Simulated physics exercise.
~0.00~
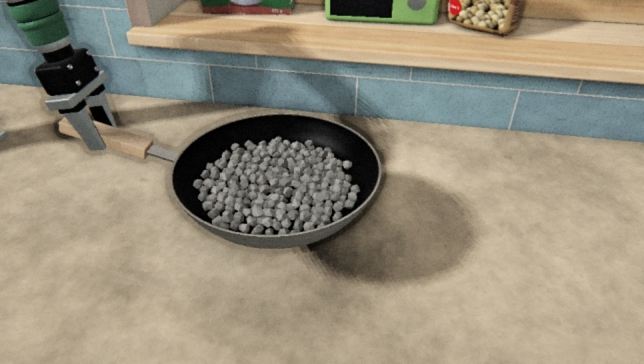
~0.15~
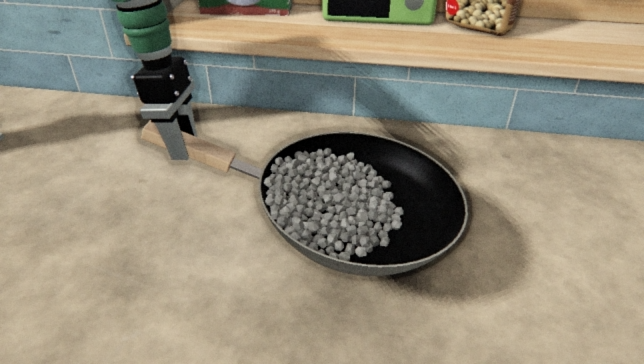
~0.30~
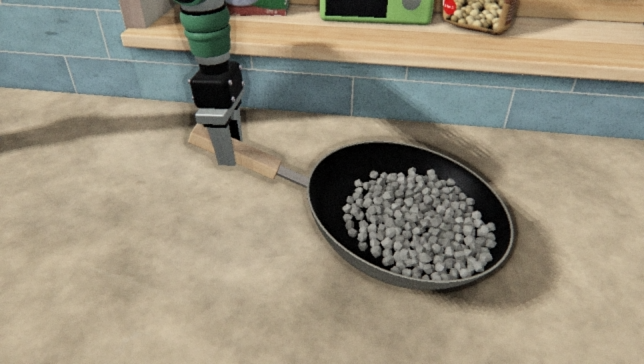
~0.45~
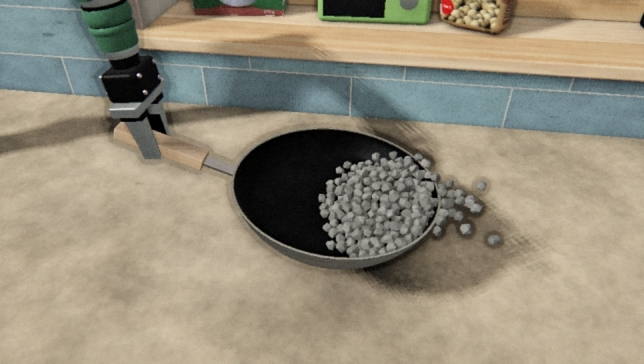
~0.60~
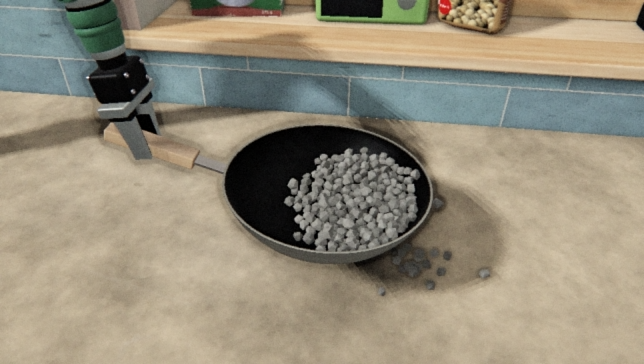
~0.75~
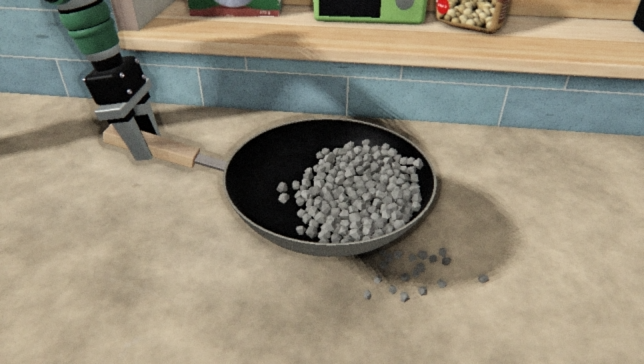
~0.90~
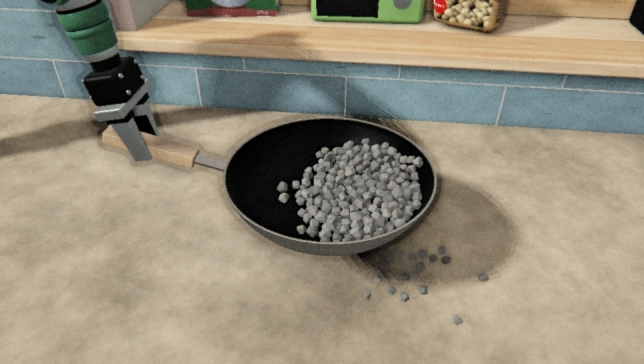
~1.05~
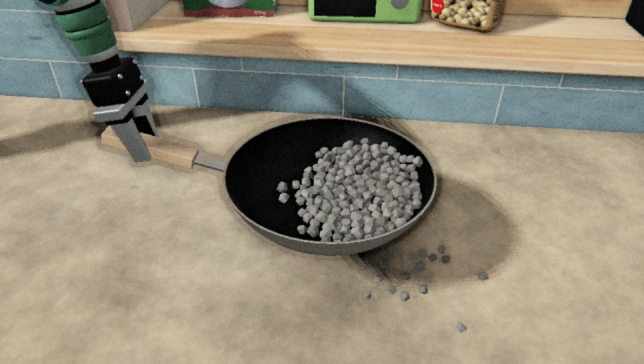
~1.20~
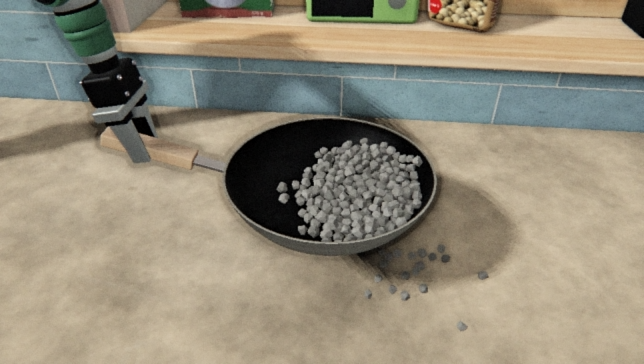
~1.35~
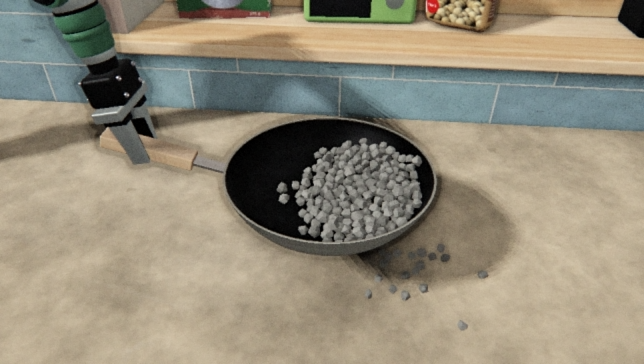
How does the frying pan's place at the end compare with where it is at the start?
At the end the frying pan is a moderate way to the right of where it started, at nearly the same height in view.
